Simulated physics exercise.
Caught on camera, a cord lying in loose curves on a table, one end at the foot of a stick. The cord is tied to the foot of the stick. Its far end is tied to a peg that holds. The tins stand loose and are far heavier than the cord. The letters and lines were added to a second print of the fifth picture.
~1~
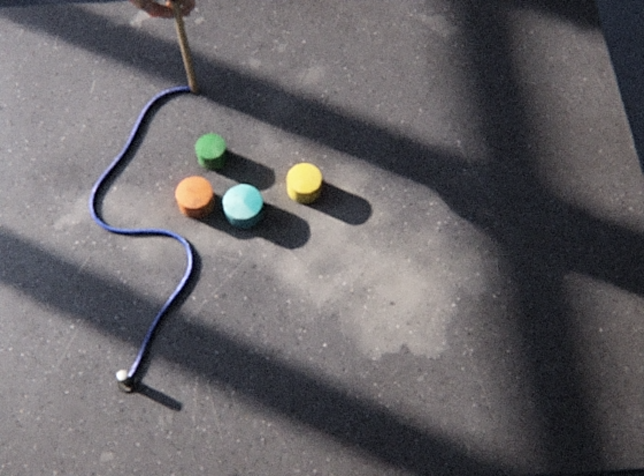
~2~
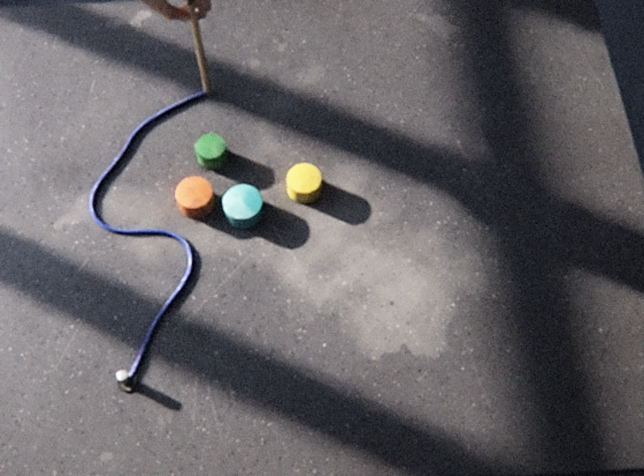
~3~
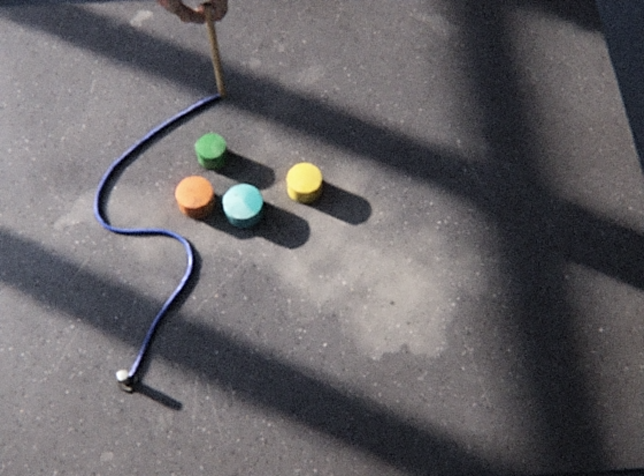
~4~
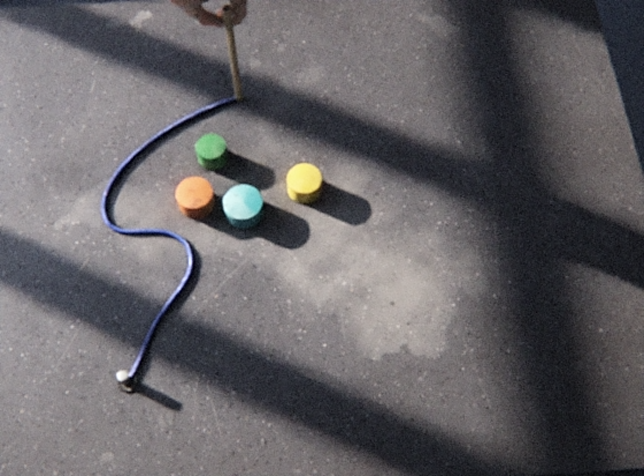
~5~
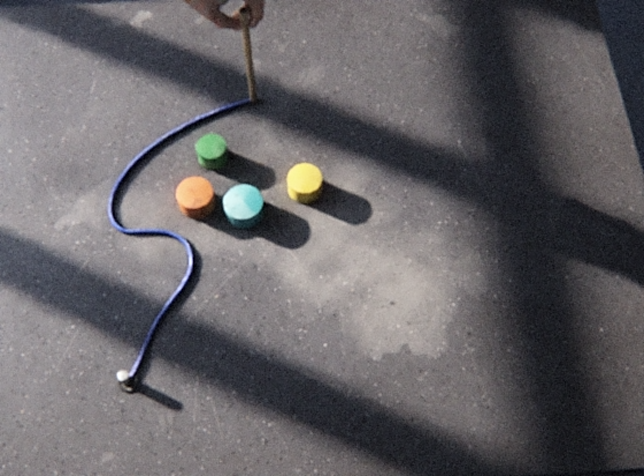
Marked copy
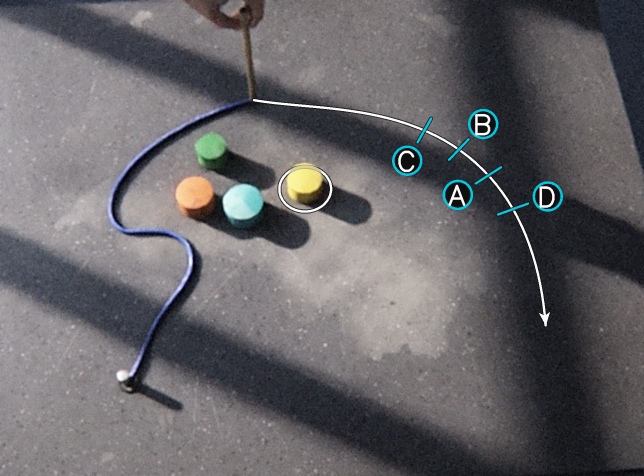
A hand moving a stick slowly rightward, drawing one end of a blue cord past four colourful tins on a grey surface.
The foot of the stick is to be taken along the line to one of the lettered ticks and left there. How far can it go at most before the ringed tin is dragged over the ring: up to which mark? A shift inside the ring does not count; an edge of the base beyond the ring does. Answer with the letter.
The farthest safe stop is B.
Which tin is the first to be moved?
The green tin.
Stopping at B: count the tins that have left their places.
By then, three.
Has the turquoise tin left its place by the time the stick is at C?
By then, no.
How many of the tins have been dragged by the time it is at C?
By then, two.
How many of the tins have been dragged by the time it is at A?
Four.
On the marked copy, A at (488, 175); B at (459, 150); C at (424, 130); D at (513, 209); the ring at (305, 189); the route from (254, 100) via (453, 145) to (546, 326).
With B. Early on, foot of the stick (326, 109); yellow tin (305, 184).
Further on, foot of the stick (401, 123); green tin (225, 163); yellow tin (305, 184).
At the end, foot of the stick (459, 150); turquoise tin (266, 225); orange tin (228, 220); green tin (259, 194); yellow tin (305, 184); the yellow tin is still in its ring.
As for the rest, A drags the ringed tin to (314, 201); C is safe but short; D drags the ringed tin to (328, 218).
